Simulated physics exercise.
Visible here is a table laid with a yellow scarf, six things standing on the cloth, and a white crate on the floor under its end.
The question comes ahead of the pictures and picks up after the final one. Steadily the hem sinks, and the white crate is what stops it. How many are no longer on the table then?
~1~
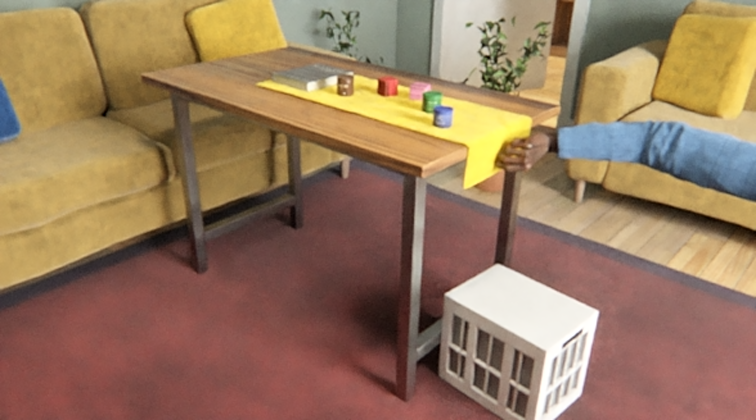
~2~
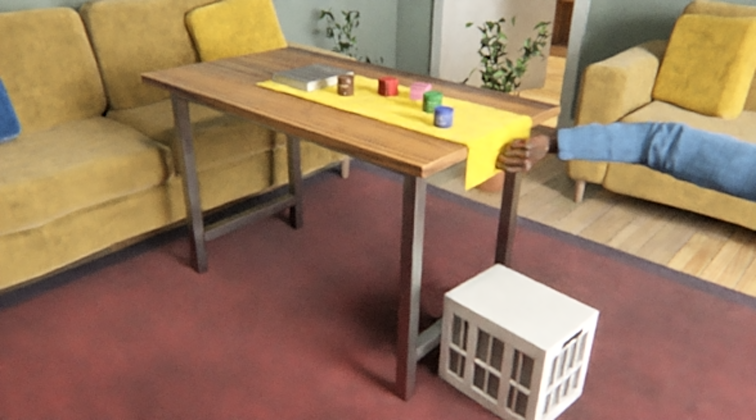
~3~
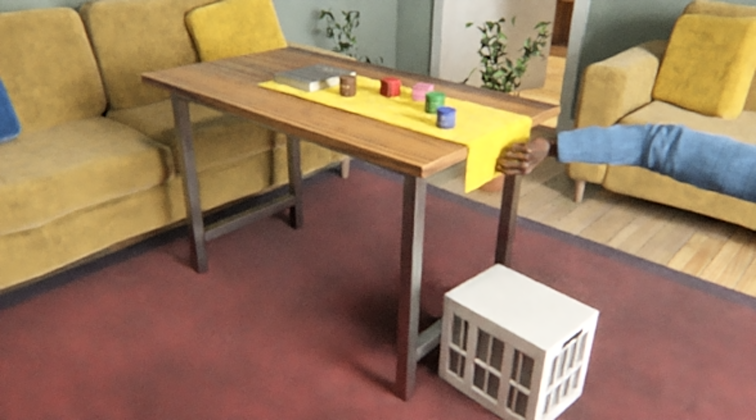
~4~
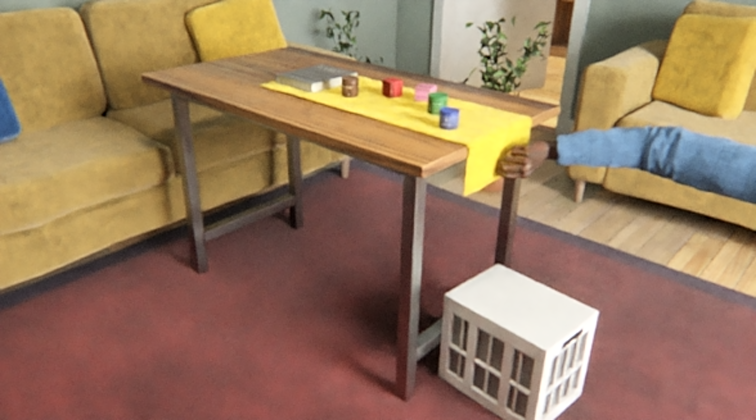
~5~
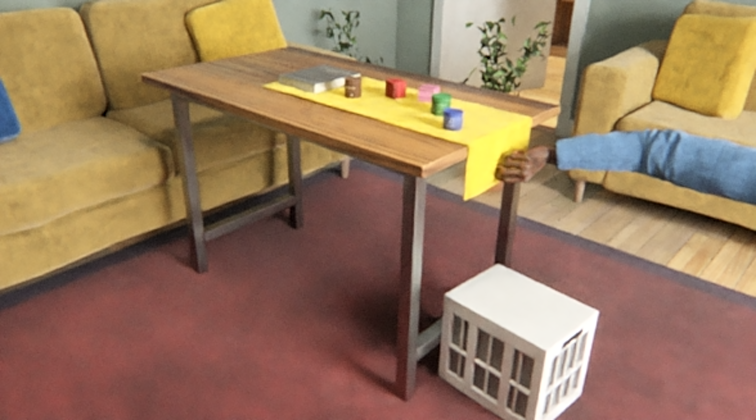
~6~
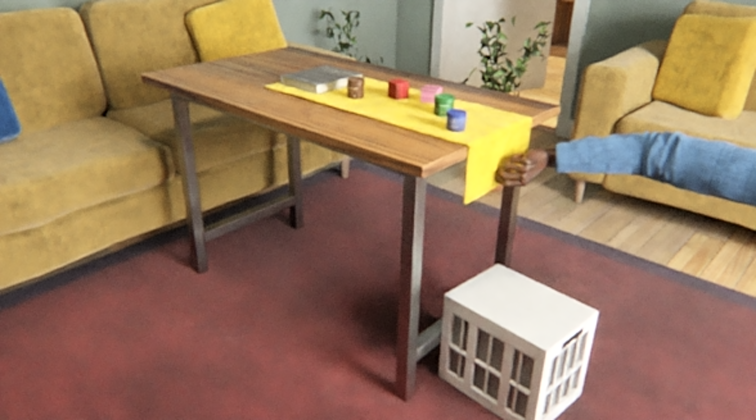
Three come down.
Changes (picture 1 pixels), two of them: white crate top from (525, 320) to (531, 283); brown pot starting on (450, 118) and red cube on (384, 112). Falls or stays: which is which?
Brown pot: Lost; red cube: Safe.
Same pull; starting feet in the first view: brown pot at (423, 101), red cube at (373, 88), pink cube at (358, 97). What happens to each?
The brown pot will end up off, the red cube will stay where it is, the pink cube will stay where it is.
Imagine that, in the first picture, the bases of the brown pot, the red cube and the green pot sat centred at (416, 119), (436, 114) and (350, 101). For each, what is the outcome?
The brown pot is off the top, the red cube is off the top, the green pot is still on top.
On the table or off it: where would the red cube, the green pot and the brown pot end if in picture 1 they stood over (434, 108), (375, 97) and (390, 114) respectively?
First the red cube: It ends off the top. Next the green pot: It is still up there. Last the brown pot: It ends off the top.
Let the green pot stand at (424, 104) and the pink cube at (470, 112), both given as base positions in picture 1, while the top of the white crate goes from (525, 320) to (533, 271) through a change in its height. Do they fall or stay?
Result - the green pot stays put, and the pink cube comes off.
Soon after, hem near (493, 230); blue pot gone.
After that, hem near (490, 275); blue pot and green pot gone.
In the end, hem on the crate; blue pot, green pot and pink cube gone. The count of fallen things is three.
